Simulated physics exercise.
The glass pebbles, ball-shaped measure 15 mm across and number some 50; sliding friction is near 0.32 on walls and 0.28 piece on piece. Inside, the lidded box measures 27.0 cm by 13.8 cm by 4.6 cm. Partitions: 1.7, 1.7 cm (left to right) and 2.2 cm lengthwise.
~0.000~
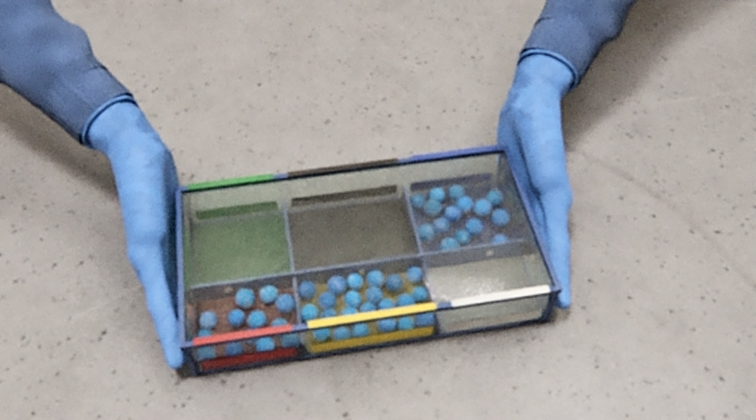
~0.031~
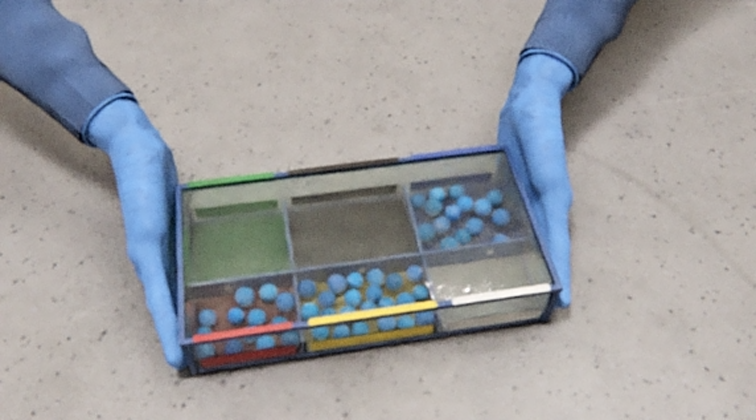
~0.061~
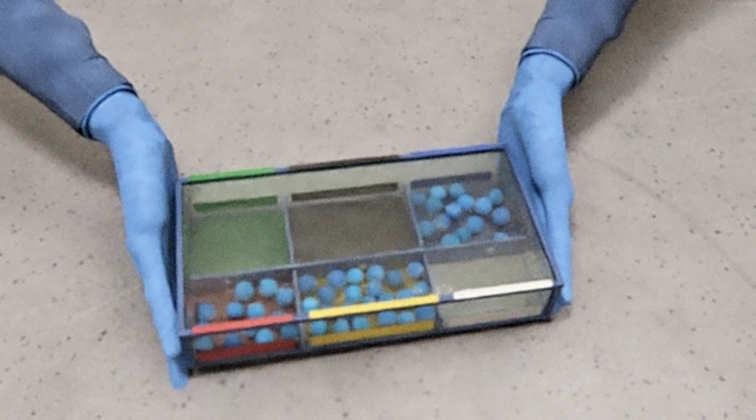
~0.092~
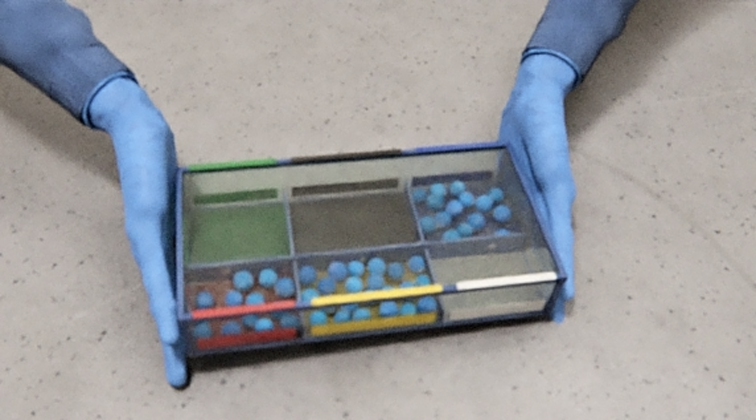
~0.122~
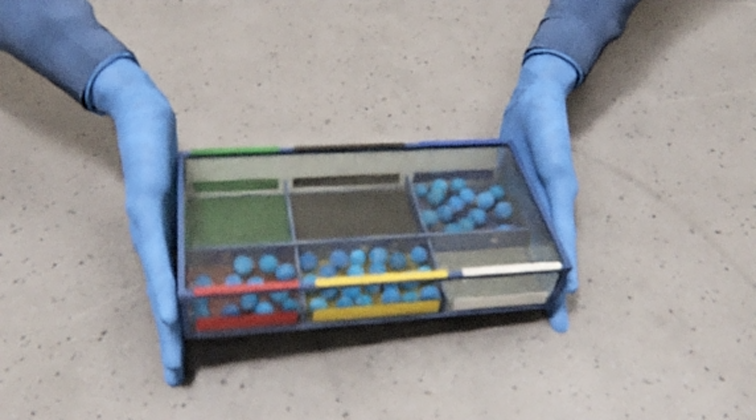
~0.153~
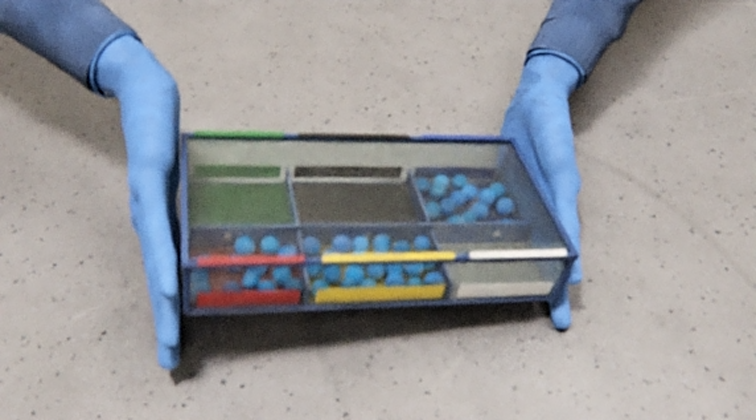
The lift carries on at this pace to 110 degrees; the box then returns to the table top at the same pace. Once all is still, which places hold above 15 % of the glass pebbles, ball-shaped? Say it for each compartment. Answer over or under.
Red compartment: Under; blue compartment: Over; green compartment: Under; yellow compartment: Under; white compartment: Under; black compartment: Under.
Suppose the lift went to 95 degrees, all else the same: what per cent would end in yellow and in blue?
Yellow 5, blue 75.
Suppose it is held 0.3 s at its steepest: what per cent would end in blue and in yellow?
Then: Blue 90, yellow 0.
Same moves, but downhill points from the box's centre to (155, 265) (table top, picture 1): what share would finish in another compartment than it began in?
About 80 per cent.
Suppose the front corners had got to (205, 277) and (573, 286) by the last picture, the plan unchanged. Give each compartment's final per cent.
Red 0, blue 40, green 0, yellow 5, white 55, black 0.
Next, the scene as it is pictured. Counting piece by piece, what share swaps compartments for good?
About 70 per cent.
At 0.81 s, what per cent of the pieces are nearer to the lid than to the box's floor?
Roughly 80 per cent.
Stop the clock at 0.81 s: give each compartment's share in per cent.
Red 20, blue 30, green 0, yellow 45, white 0, black 5.
Then, at 0.81 s, tilt 110 degrees; red 20 %, blue 30 %, yellow 45 %, black 5 %.
After 1.25 s, tilt 49 degrees; blue 85 %, white 5 %, black 10 %.
After 1.77 s, tilt 0 degrees; blue 85 %, white 5 %, black 10 %.
In the end, at 2.7 s, red 0 %, blue 85 %, green 0 %, yellow 0 %, white 5 %, black 10 %.
